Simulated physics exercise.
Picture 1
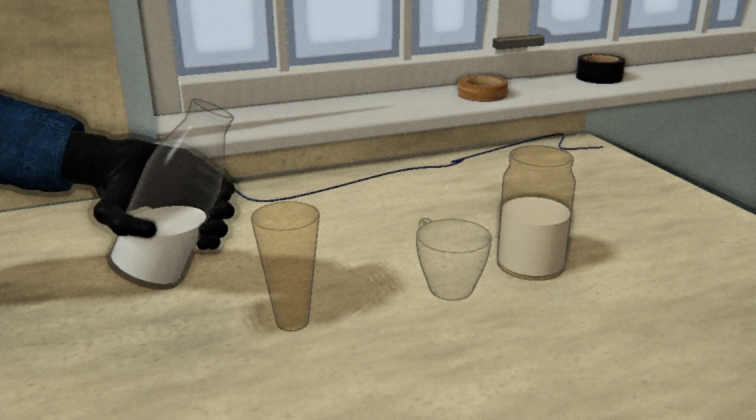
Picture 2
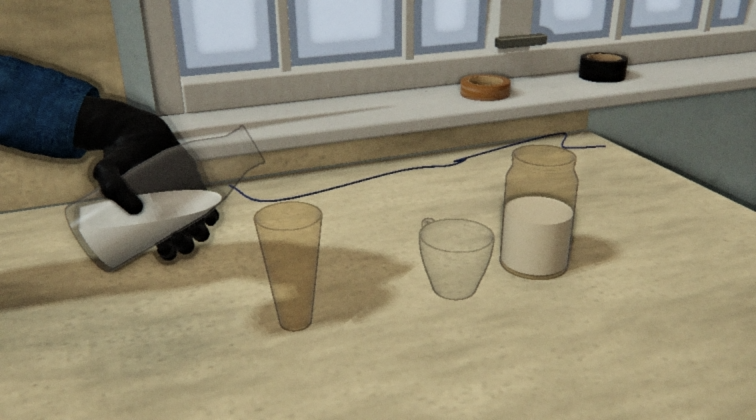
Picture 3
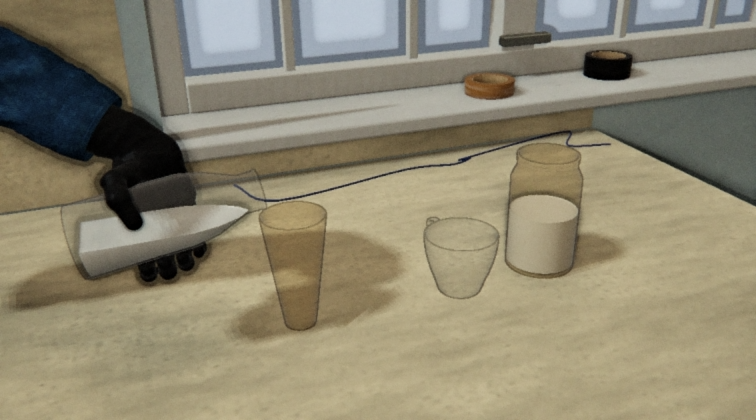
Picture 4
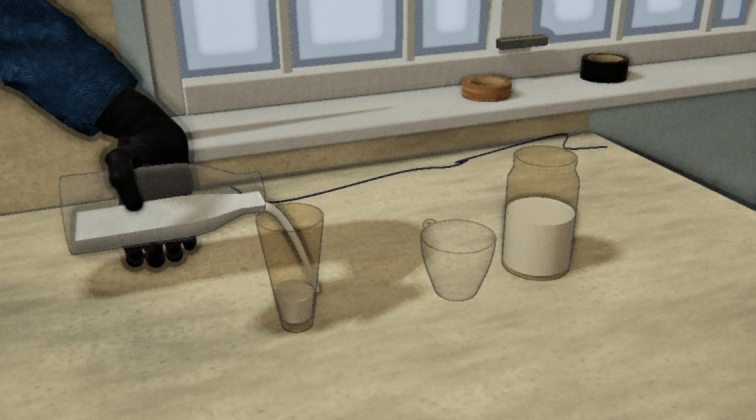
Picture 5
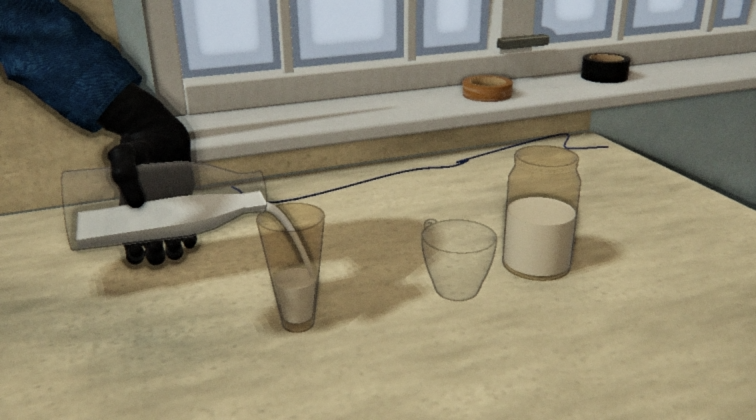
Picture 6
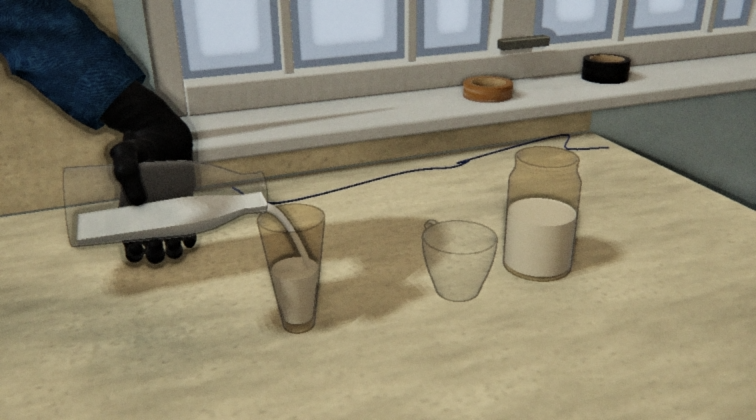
A black-gloved hand tilts a clear bottle and pours milk into a flared glass.
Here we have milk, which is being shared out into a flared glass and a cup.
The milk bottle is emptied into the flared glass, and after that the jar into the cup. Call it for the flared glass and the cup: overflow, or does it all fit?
Flared glass: All fits; cup: Overflow.
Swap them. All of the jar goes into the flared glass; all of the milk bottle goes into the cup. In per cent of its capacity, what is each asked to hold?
First 150 %, second 70 %.
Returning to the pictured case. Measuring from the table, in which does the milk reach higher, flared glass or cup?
The level ends up higher in the one on the left.
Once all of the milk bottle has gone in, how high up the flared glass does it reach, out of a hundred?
85 out of a hundred, or close to it.
Next, the flared glass is about two thirds full.
After that, the flared glass is nearly full.
Finally, the flared glass is nearly full; the cup is full to the brim with a puddle round it.
